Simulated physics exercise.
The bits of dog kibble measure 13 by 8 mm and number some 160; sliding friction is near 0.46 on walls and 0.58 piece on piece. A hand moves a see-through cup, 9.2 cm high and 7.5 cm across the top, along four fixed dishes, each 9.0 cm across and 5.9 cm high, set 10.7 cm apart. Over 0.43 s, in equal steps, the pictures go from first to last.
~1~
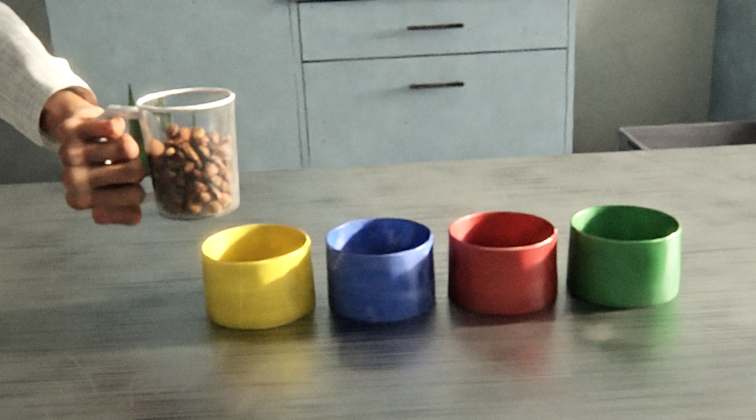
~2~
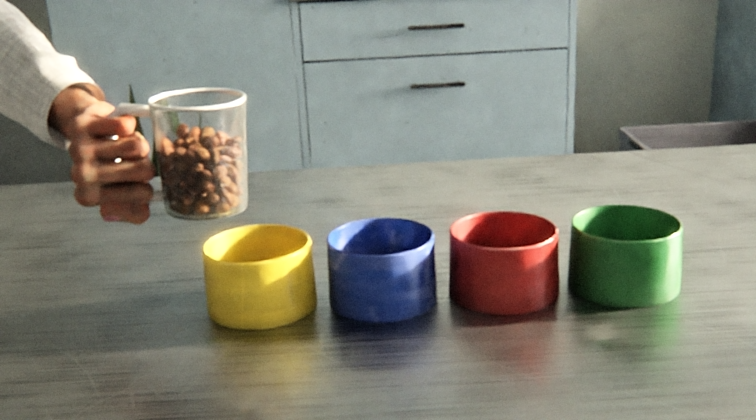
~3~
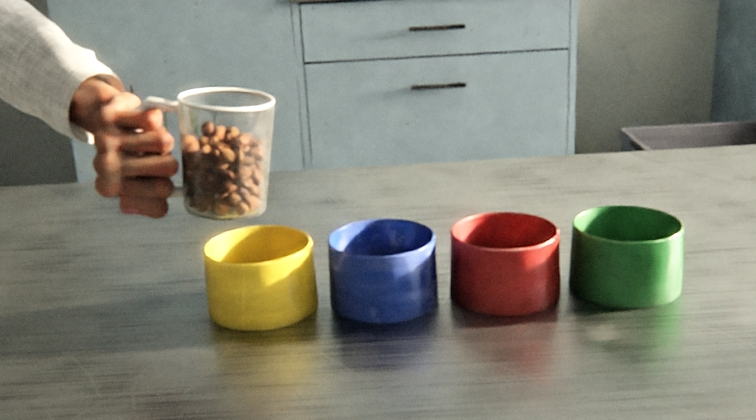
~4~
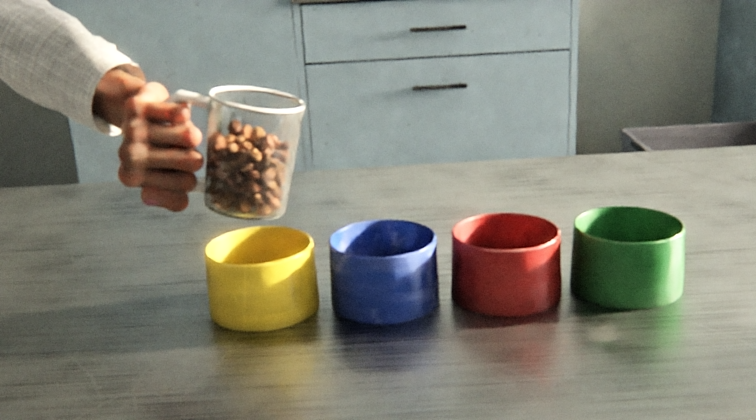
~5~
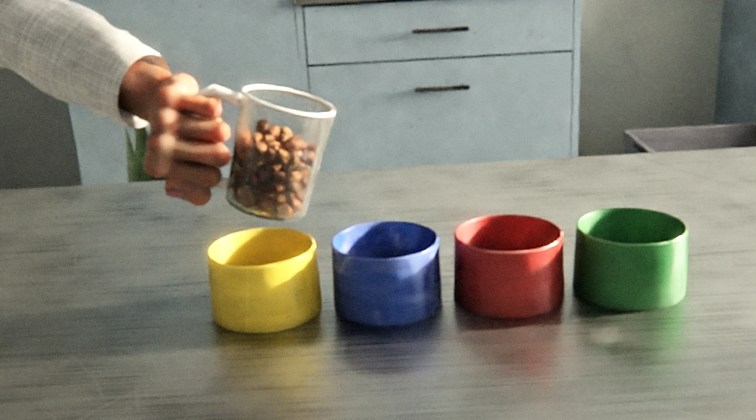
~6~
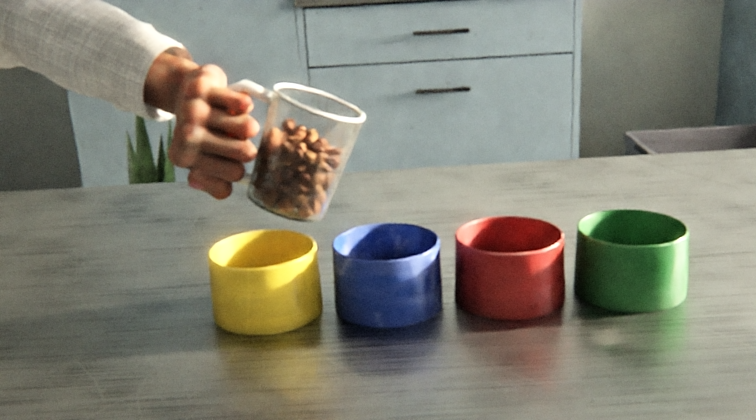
On a dark tabletop in front of pale blue drawers, a hand at the left holds a clear cup of brown pieces upright near a row of yellow, blue, red and green dishes. The hand carries the cup rightward above the yellow dish, gradually tilting it to the right, with the pieces still inside.
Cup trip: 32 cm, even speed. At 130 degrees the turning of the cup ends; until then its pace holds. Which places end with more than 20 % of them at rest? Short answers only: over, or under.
Outcome: Red dish: I expect it will get a fifth or less of the pieces. Blue dish: I expect it will get a fifth or less of the pieces. Green dish: I expect it will get more than a fifth of the pieces. Yellow dish: I expect it will get a fifth or less of the pieces. Counter: I expect it will get a fifth or less of the pieces.
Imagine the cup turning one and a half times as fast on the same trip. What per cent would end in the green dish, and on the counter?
Shares: Green 100, counter 0.
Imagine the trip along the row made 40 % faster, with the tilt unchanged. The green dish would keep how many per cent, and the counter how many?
Green 100, counter 0.
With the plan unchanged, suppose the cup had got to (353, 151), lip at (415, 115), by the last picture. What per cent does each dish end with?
Red 0, blue 0, green 100, yellow 0.
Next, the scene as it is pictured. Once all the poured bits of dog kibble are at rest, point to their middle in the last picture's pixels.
Around (633, 263).
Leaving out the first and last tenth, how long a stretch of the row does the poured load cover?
That stretch comes to around 5 cm.
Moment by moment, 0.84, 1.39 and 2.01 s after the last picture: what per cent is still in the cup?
Around 100 per cent at the first moment, 85 at the second and 0 at the third.
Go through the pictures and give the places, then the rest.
In the first picture, cup at (192, 154), tilt 0 degrees, lip at (232, 97), moved 0.0 cm; middle of the pieces at (195, 176); yellow dish at (256, 243); blue dish at (379, 237); red dish at (502, 230); green dish at (625, 223).
In the second picture, cup at (202, 154), tilt 2 degrees, lip at (244, 99), moved 0.7 cm; middle of the pieces at (204, 176).
In the third picture, cup at (226, 154), tilt 7 degrees, lip at (273, 102), moved 2.6 cm; middle of the pieces at (225, 176).
In the fourth picture, cup at (251, 153), tilt 12 degrees, lip at (303, 107), moved 4.6 cm; middle of the pieces at (248, 175).
In the fifth picture, cup at (278, 154), tilt 17 degrees, lip at (334, 112), moved 6.6 cm; middle of the pieces at (273, 175).
In the sixth picture, cup at (302, 154), tilt 22 degrees, lip at (363, 118), moved 8.6 cm; middle of the pieces at (295, 175); yellow dish at (262, 249); blue dish at (386, 242); red dish at (509, 235); green dish at (632, 228).
Then, 0.84 s after the last picture, tilt 73 degrees; cup holds 100 %.
Then, 1.39 s after the last picture, tilt 106 degrees; cup holds 85 %, green 15 %.
Then, 2.01 s after the last picture, tilt 130 degrees; cup holds 0 %, green 100 %.
In the end, red 0 %, blue 0 %, green 100 %, yellow 0 %, counter 0 %.
